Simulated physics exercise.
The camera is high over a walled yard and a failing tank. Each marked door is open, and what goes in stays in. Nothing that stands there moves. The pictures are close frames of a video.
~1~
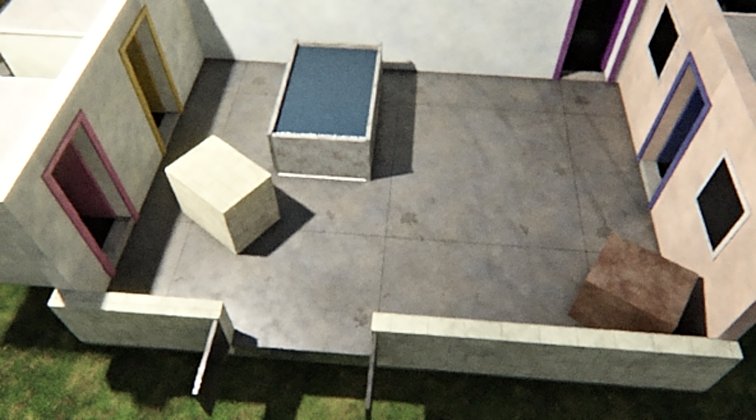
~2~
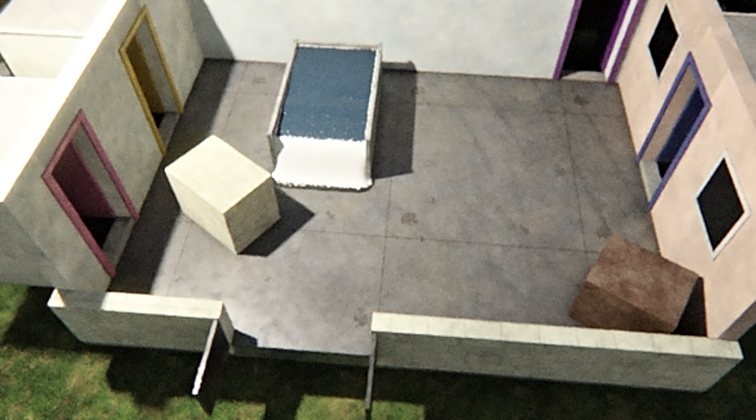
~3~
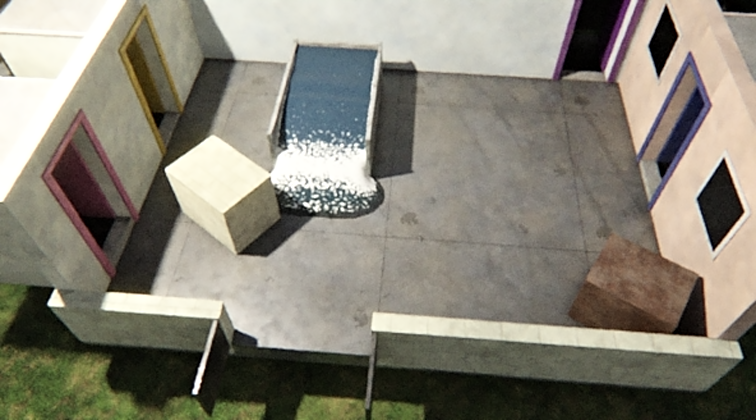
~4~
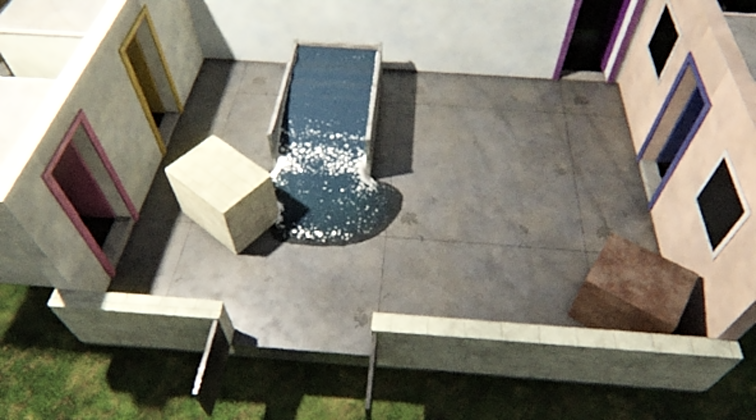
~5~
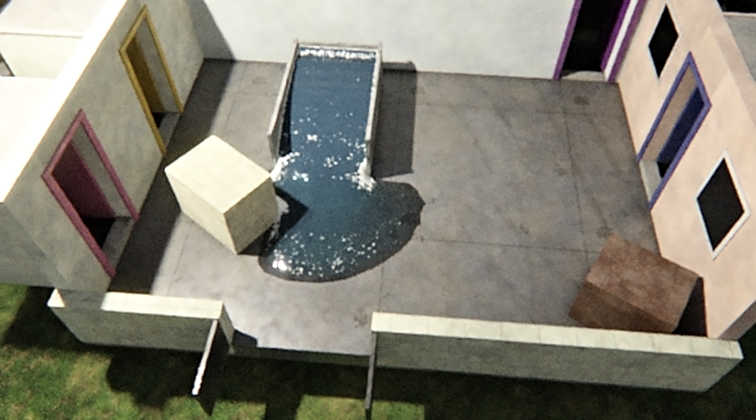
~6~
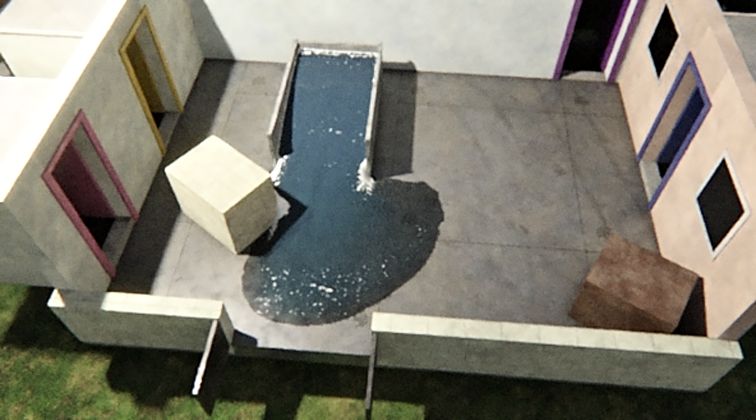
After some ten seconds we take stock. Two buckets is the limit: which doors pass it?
In the end: The yellow door stays under that; the purple door takes more than that; the pink door stays under that; the blue door stays under that.
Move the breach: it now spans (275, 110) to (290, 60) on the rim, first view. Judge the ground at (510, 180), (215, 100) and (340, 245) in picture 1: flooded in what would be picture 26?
As listed: Not flooded, under water, dry.
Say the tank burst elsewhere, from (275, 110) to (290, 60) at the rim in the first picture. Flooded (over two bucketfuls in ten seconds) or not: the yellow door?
The yellow door floods.
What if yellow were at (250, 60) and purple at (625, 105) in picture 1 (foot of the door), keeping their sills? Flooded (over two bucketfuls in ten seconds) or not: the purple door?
The purple door goes over.
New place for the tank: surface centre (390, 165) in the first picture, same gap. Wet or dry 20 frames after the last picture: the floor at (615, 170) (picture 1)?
Answer: Under water.
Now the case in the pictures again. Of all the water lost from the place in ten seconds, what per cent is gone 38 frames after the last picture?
Some 85 per cent.
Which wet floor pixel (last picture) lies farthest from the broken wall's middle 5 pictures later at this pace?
Around (478, 347).
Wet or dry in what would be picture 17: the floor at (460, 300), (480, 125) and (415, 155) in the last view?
In that order: Covered, dry, free of water.
A moment on, water covers 25 % of the floor; the yellow door not reached, the purple door not reached, the pink door not reached, the blue door not reached.
Next, water covers 40 % of the floor; the yellow door wet at the sill, nothing in, the purple door not reached, the pink door not reached, the blue door not reached.
Then, water covers 50 % of the floor; the yellow door wet at the sill, nothing in, the purple door not reached, the pink door wet at the sill, nothing in, the blue door not reached.
Later, water covers 80 % of the floor; the yellow door wet at the sill, nothing in, the purple door not reached, the pink door wet at the sill, nothing in, the blue door wet at the sill, nothing in.
In the end, water covers 90 % of the floor; the yellow door wet at the sill, nothing in, the purple door over two buckets in, the pink door wet at the sill, nothing in, the blue door wet at the sill, nothing in.
